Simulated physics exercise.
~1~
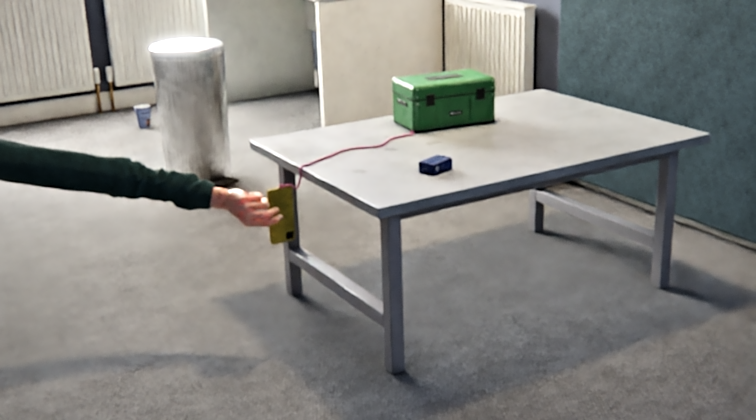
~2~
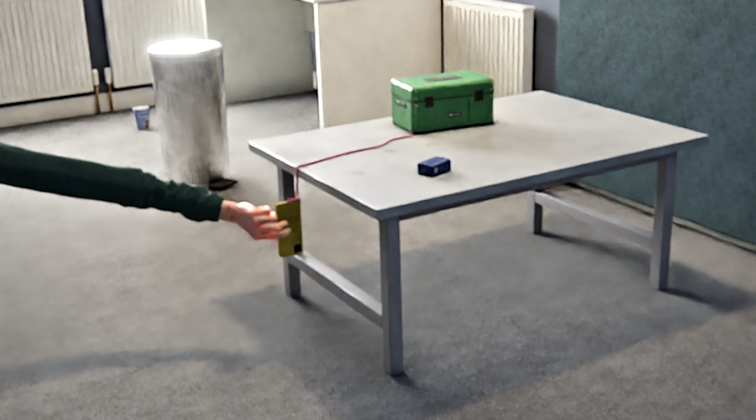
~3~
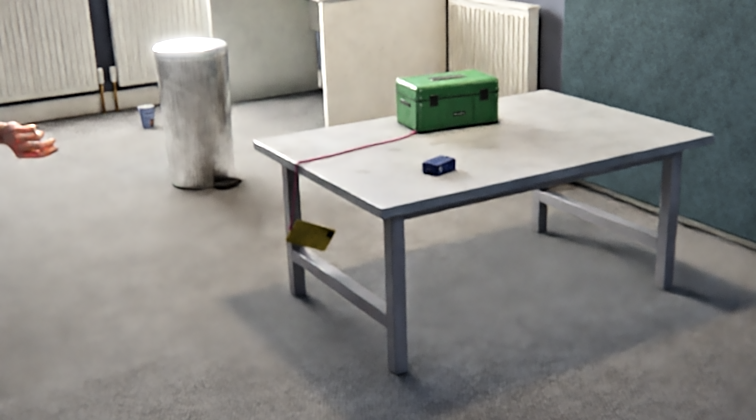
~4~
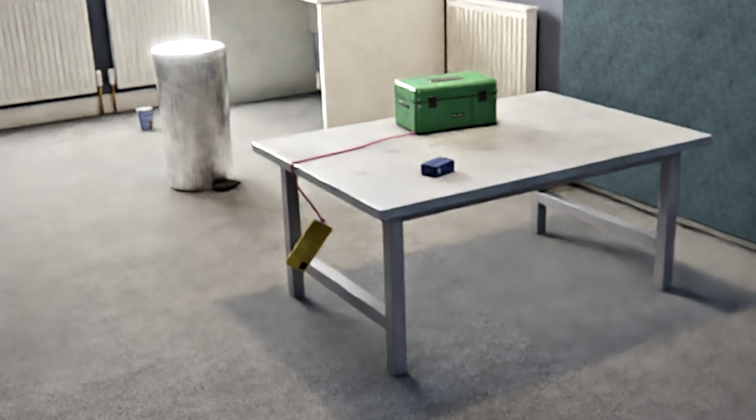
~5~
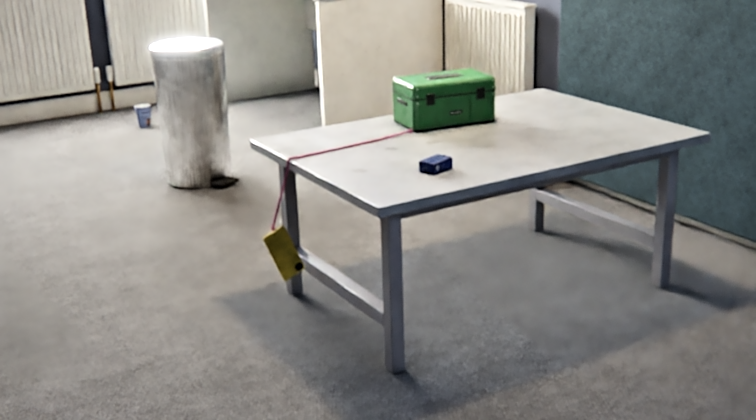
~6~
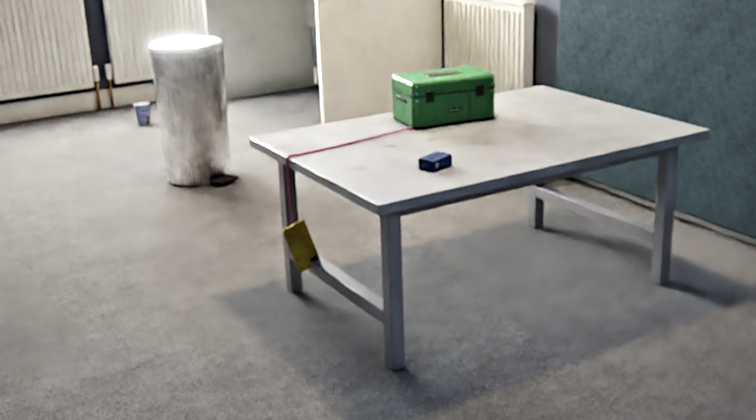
A hand held a yellow phone tied to a red string beside a gray table, then let go and drew back to the left. The phone swung below the edge and ended up hanging there, while the green toolbox and blue box stayed put on top.
